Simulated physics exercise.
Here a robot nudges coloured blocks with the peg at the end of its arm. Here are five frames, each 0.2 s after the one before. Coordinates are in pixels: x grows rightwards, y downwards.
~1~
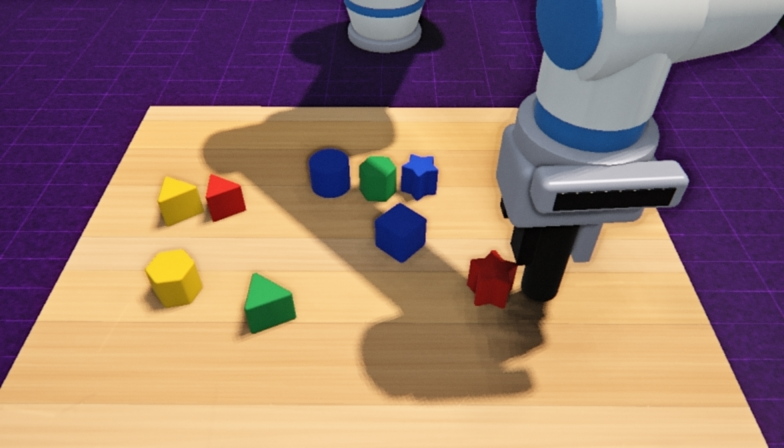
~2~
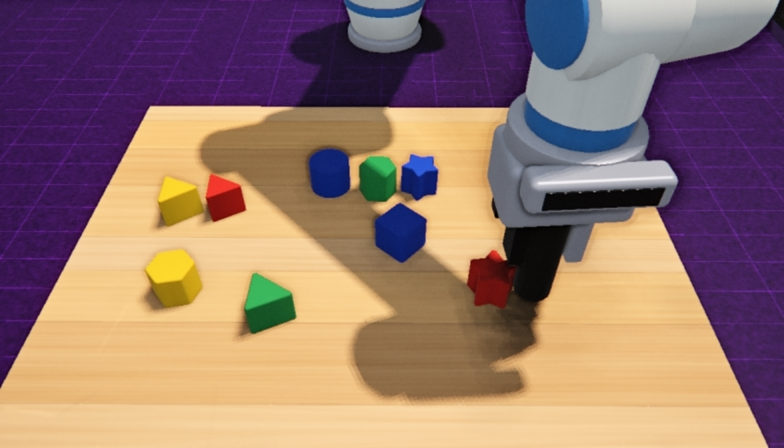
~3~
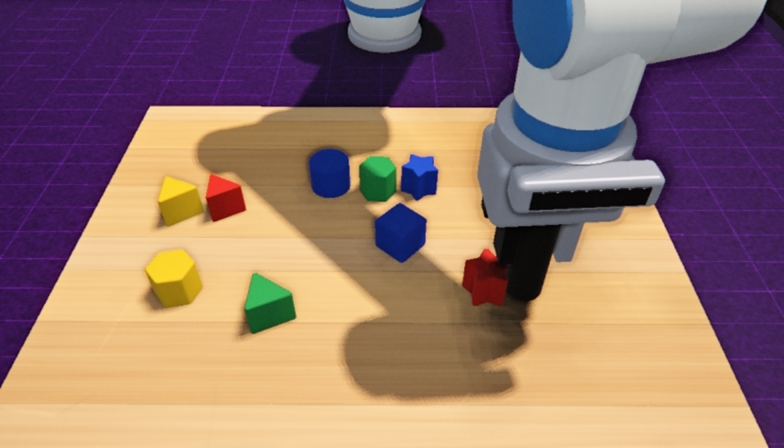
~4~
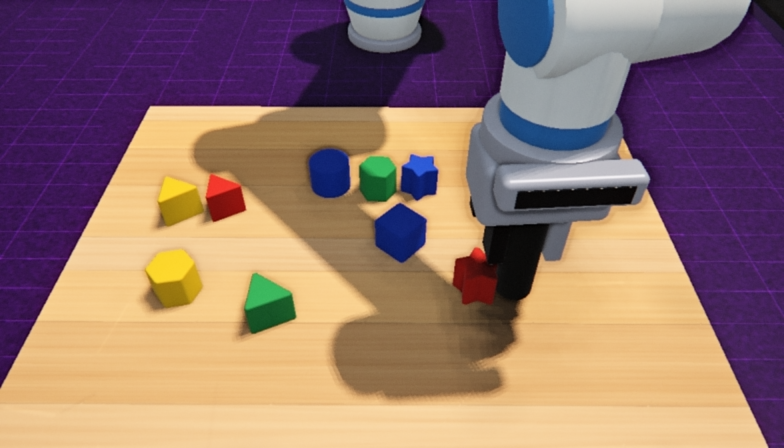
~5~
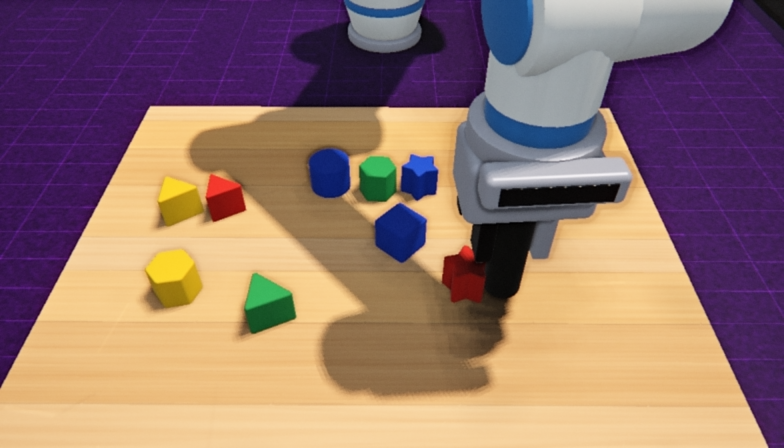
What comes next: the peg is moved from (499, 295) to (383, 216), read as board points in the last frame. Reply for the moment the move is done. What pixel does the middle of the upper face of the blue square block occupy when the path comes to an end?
My best guess is (354, 207).
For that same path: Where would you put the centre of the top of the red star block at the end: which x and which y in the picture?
I'd guess (412, 243).
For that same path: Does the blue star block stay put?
I'd say yes.
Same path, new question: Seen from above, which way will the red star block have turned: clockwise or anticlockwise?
Counterclockwise rotation.
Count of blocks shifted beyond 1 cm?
Two.
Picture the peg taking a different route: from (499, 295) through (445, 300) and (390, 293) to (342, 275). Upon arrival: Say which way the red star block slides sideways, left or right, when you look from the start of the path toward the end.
It will end up to the right.
On the path given first. One third of the way, peg (457, 255); red star block (425, 246), turned 30° anticlockwise.
Two thirds of the way, peg (419, 229); blue square block (377, 213); red star block (412, 243), turned 75° anticlockwise.
At the end, peg (383, 206); green six-sided block in place; blue square block (354, 207), turned 70° anticlockwise; blue star block in place; red star block (412, 243), turned 75° anticlockwise.
